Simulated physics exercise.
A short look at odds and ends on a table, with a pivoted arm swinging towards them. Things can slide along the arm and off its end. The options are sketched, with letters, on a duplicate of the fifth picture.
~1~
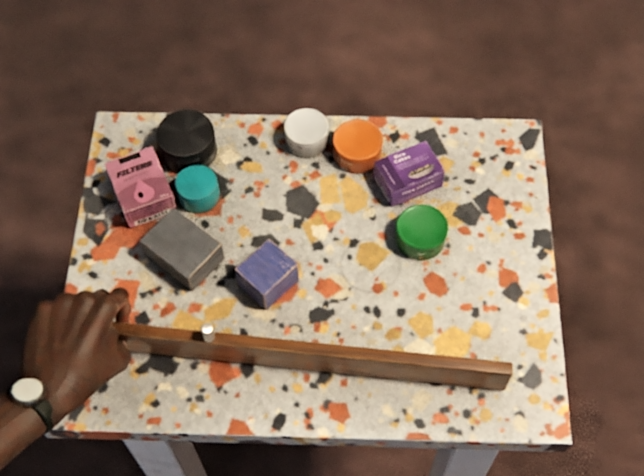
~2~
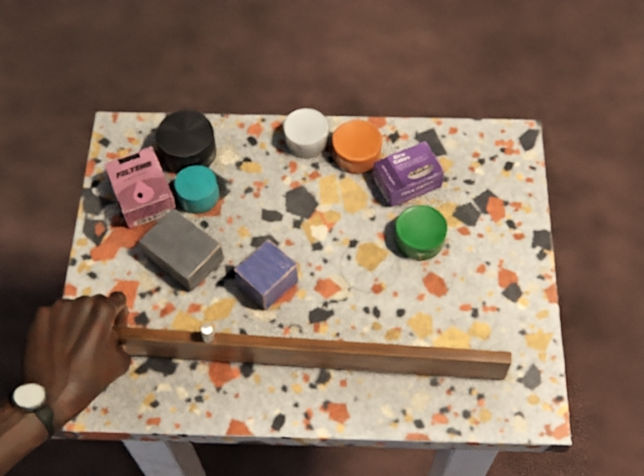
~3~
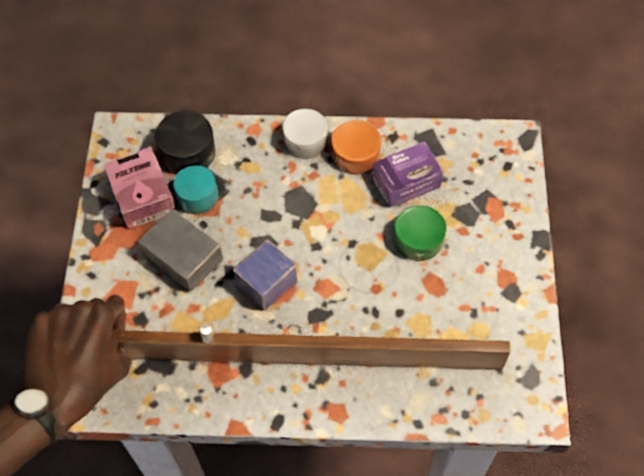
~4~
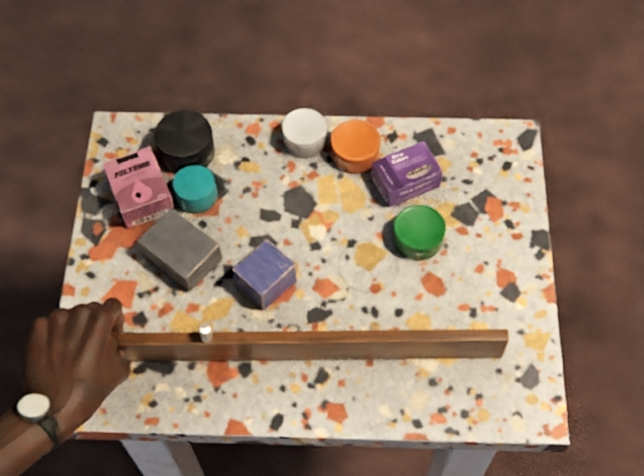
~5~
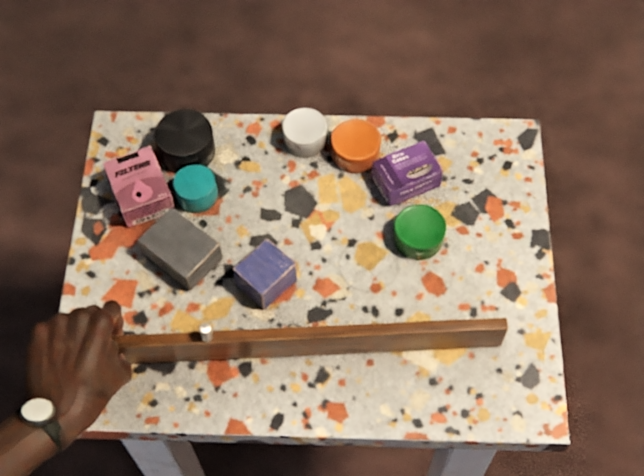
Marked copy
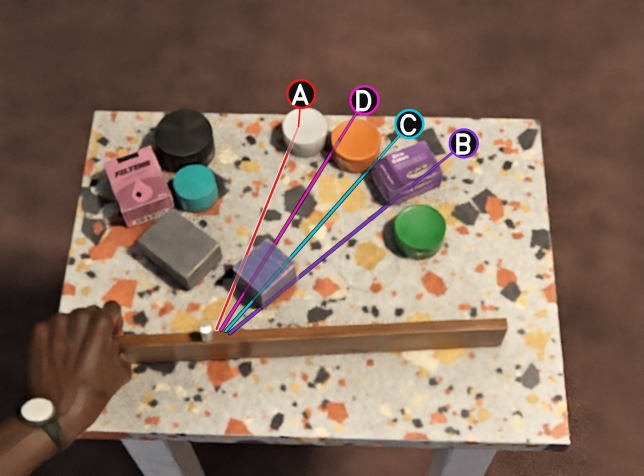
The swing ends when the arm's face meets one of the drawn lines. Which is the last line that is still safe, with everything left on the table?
It can go as far as D.
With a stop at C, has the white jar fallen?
No.
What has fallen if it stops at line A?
The white jar.
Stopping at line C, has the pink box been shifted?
No.
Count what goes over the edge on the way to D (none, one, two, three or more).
The count is none.
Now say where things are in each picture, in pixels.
In the first frame, orange tub (357, 146); blue block (267, 275); purple packet (409, 174).
In the second frame, arm (365, 348); turquoise tin (197, 189).
In the third frame, arm (364, 342); pink box (140, 187).
In the fourth frame, arm (364, 336); black tin (185, 142).
In the fifth frame, arm (364, 329); orange tub (356, 146); blue block (265, 274); purple packet (407, 174).
On the marked copy, A at (260, 222); B at (325, 256); C at (305, 241); D at (283, 230).
Following D. Soon after the start, arm (349, 277); white jar (305, 134); orange tub (356, 146).
Later, arm (315, 236); orange tub (349, 128); purple packet (401, 144).
In the end, arm (283, 217); orange tub (343, 111); white jar (274, 116); nothing has fallen.
As for the rest, A drops the white jar; B is safe but short; C is safe but short.
